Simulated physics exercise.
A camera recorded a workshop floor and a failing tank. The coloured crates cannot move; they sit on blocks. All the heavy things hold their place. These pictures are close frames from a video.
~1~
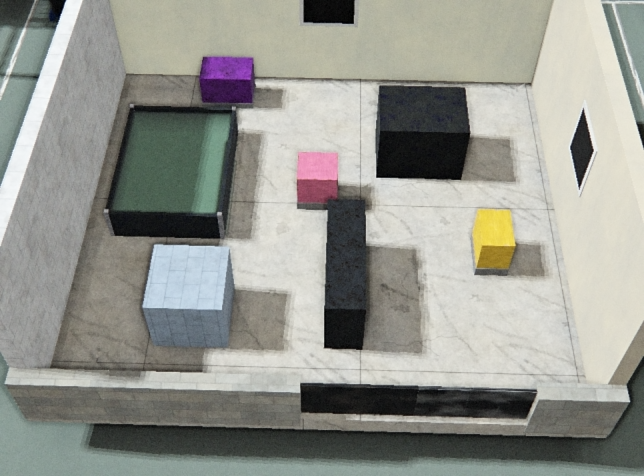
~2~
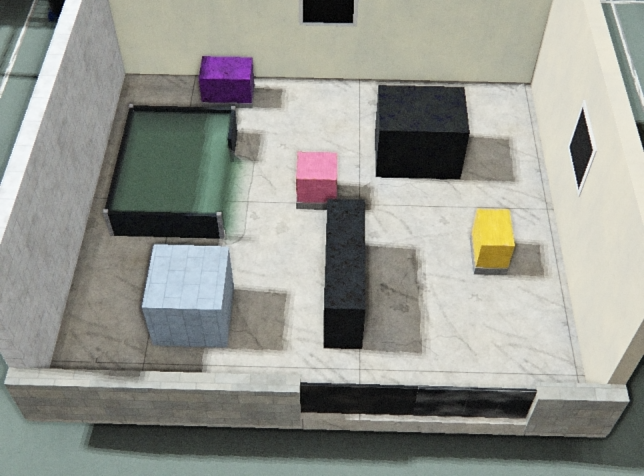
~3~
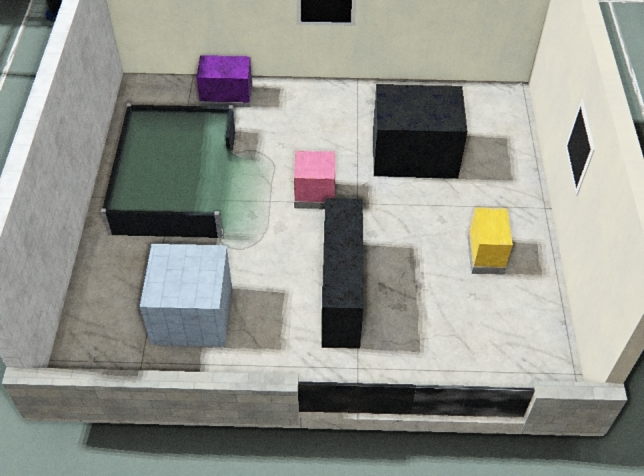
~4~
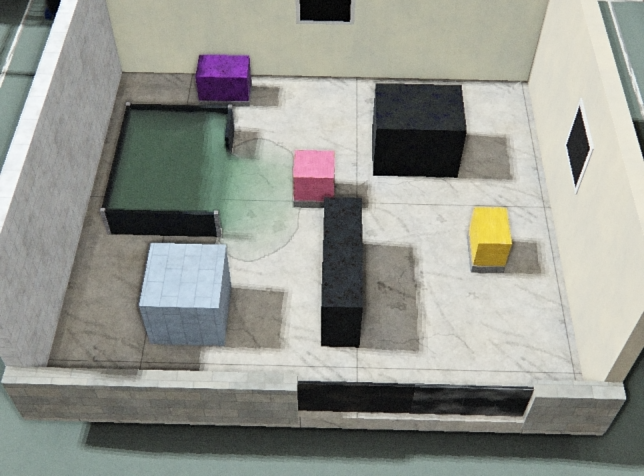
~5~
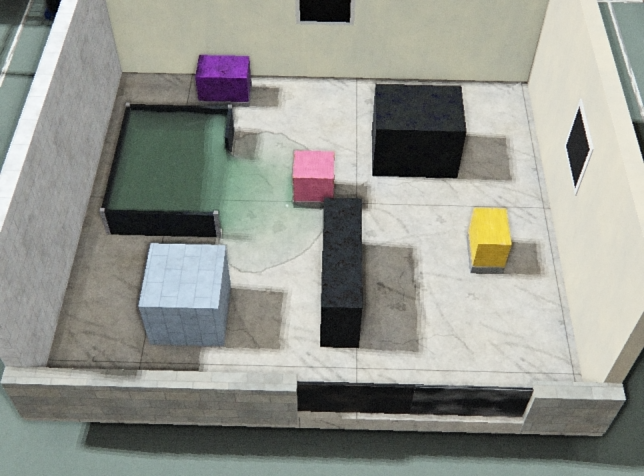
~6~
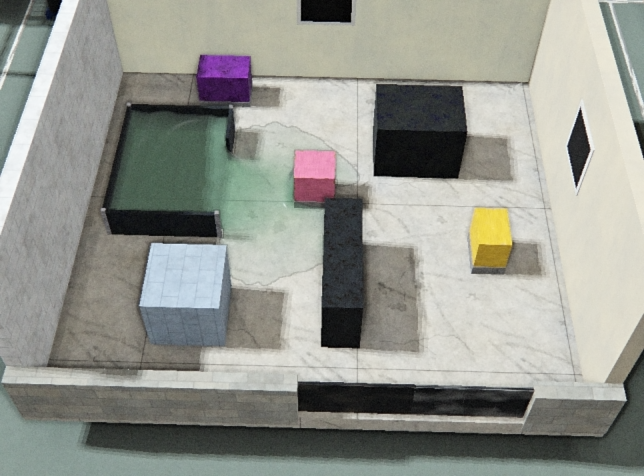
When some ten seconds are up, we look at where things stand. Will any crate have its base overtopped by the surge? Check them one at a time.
Each in turn: The yellow crate is spared, the pink crate is overtopped, the purple crate is spared.
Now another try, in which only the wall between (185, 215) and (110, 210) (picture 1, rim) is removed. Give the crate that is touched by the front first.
My answer: The pink-painted one.
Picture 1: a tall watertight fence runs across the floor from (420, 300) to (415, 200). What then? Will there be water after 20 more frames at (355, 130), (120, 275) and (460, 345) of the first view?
One by one: Soaked, spared, spared.
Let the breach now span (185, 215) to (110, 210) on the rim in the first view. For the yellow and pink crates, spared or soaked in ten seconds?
My reading: Yellow stays untouched, pink stays untouched.
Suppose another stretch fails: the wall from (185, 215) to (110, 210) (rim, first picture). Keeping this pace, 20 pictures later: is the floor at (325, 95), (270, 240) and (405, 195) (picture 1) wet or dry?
Read off point by point, the answer is not soaked, soaking, not soaked.
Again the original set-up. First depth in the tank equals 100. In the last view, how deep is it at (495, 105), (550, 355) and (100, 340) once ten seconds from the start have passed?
First spot roughly 12 %, second 10 %, third 10 %.
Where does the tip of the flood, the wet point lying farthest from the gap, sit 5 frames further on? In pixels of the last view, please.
The flood front should get to about (453, 237).
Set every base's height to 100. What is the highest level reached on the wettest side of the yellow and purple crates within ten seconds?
Taking them in the order asked, 70 percent and 60 percent.
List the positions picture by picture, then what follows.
Still water in the water tank at (174, 161), in the first picture.
The front is at (244, 160), out from the gap at (225, 190), in the second picture.
Water pours out at (223, 191) and has run to (244, 244), in the third picture.
The front is at a hidden place, out from the gap at (222, 191), in the fourth picture.
Water pours out at (222, 191) and has run to a hidden place, in the fifth picture.
The front is at (353, 175), out from the gap at (223, 191), in the sixth picture.
A moment on, water covers 15 % of the floor; the yellow crate not reached, the pink crate water round its plinth, the purple crate not reached.
Next, water covers 35 % of the floor; the yellow crate water round its plinth, the pink crate water round its plinth, the purple crate not reached.
Then, water covers 55 % of the floor; the yellow crate water round its plinth, the pink crate water round its plinth, the purple crate water round its plinth.
Later, water covers 85 % of the floor; the yellow crate water round its plinth, the pink crate water round its plinth, the purple crate water round its plinth.
In the end, water covers 100 % of the floor; the yellow crate stayed above the water, the pink crate was topped, the purple crate stayed above the water.
